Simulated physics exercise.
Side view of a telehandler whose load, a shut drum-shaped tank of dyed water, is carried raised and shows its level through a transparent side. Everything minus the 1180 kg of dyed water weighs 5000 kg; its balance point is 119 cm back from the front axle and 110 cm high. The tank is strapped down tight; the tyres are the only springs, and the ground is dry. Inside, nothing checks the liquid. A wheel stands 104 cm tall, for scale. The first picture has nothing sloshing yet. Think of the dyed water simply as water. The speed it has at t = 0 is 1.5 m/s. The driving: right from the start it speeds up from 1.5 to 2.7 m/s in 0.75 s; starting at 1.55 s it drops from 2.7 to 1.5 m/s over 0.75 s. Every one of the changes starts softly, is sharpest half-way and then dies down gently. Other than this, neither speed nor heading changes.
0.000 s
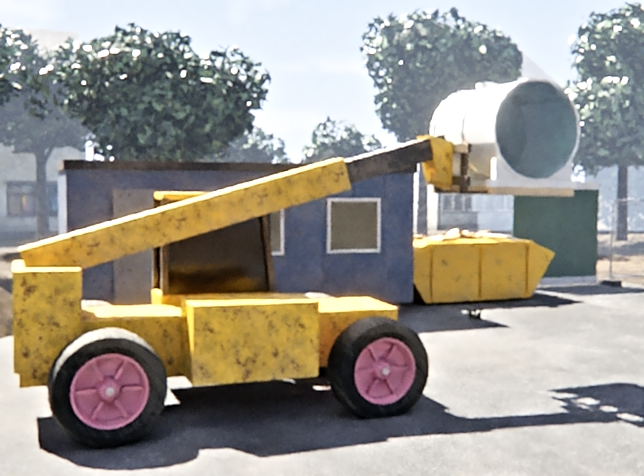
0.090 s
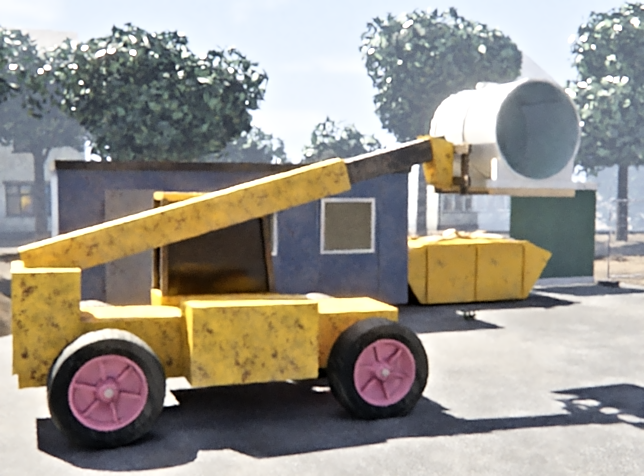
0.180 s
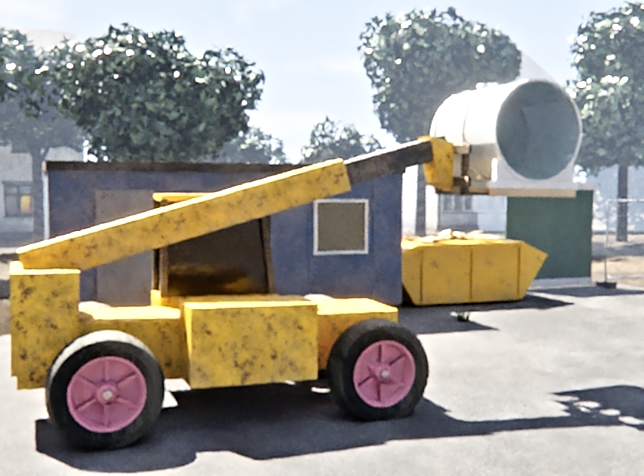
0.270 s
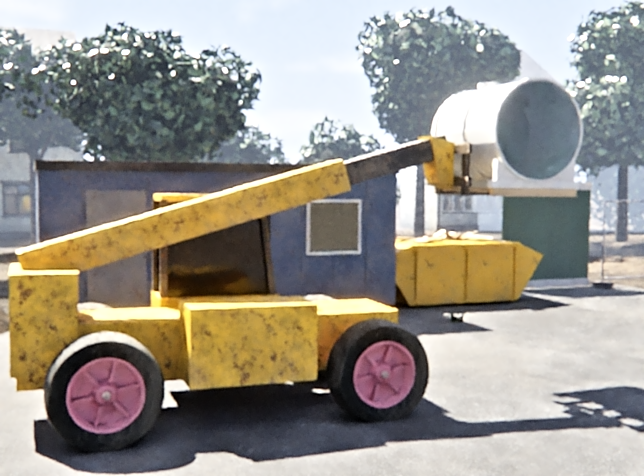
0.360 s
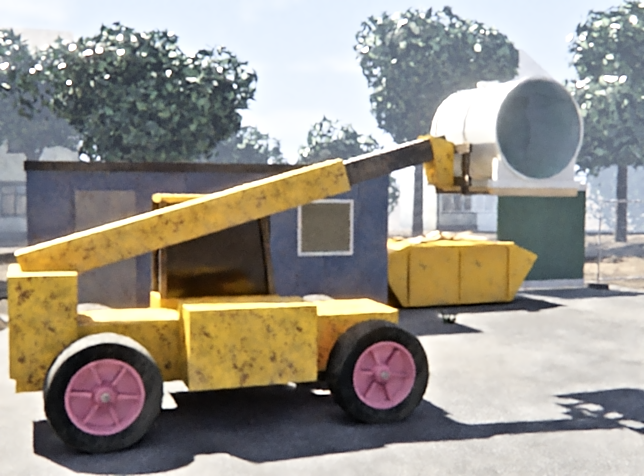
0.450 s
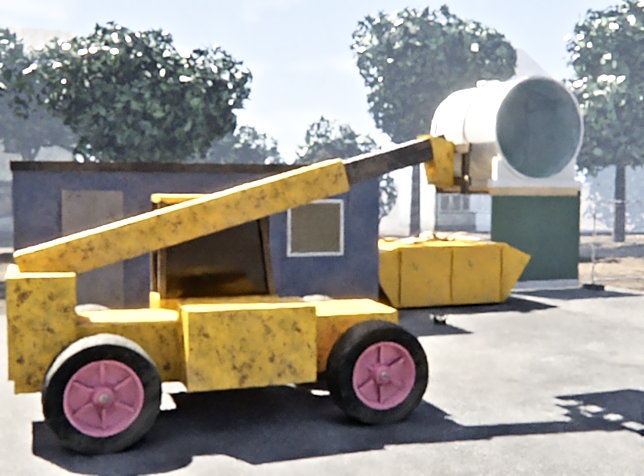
The footage shows a yellow telehandler with pink wheels carrying a large pale drum raised at the right, rolling steadily rightward across a paved yard while the blue building, yellow skip and trees behind slip gradually left.
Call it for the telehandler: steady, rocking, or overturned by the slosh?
Steady.
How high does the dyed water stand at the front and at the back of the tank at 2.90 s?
Front: 88 cm; back: 90 cm.
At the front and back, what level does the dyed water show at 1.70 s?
The surface sits near 90 cm in front and near 86 cm at the rear.
By 0.50 s the lean is 1° nose up, wheels down; the liquid stands 90 cm at the back and 80 cm at the front.
By 1.70 s the lean is 0°, wheels down; the liquid stands 86 cm at the back and 89 cm at the front.
By 2.90 s the lean is 0°, wheels down; the liquid stands 90 cm at the back and 88 cm at the front.
By 5.28 s no wheel has left the ground; at worst the lighter axle bore 3 per cent of the weight.
